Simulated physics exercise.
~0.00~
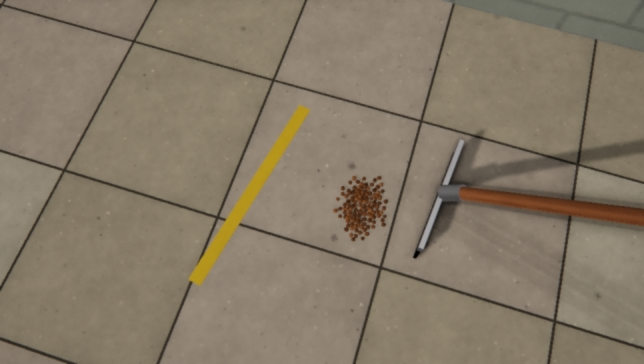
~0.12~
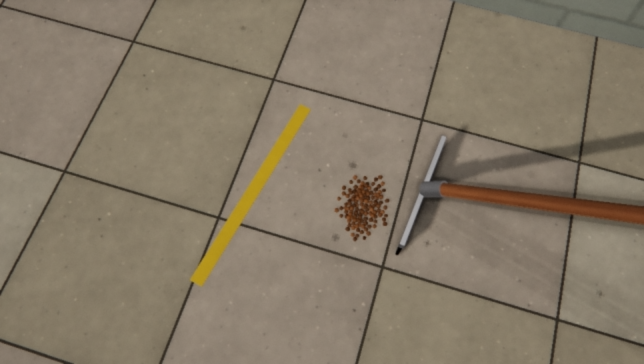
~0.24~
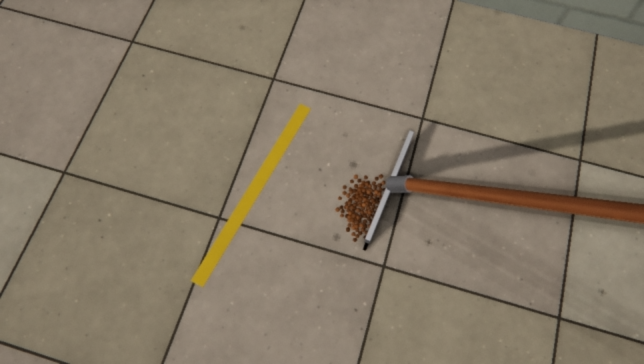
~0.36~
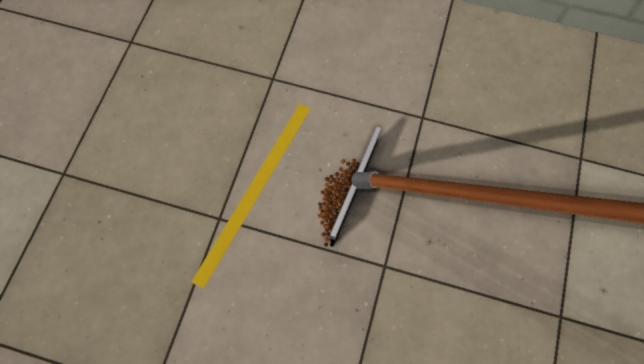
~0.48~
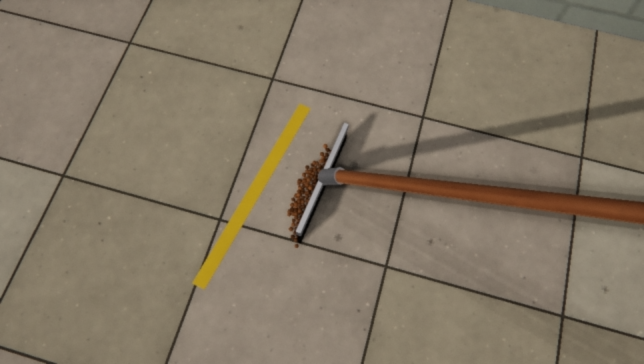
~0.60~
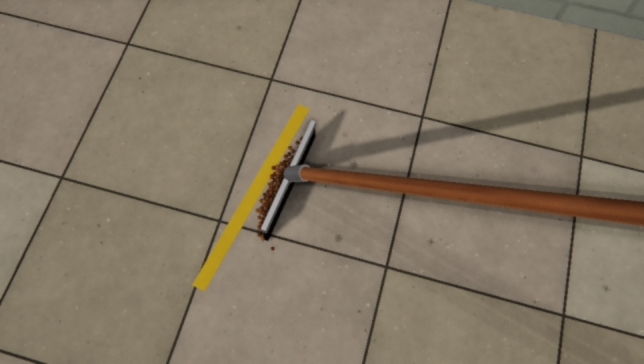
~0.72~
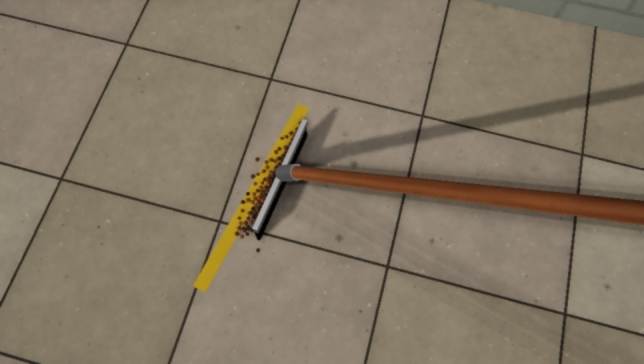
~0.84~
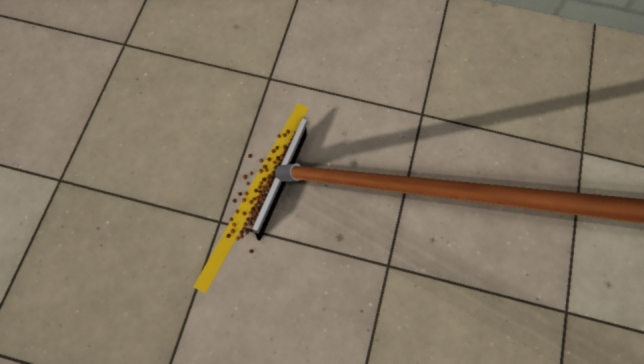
A squeegee with an orange handle slid left across the tiled floor, pushing a small pile of brown cereal balls toward a yellow strip. It stopped just short of the strip, with the balls scattered along it, many on the yellow and some just past.
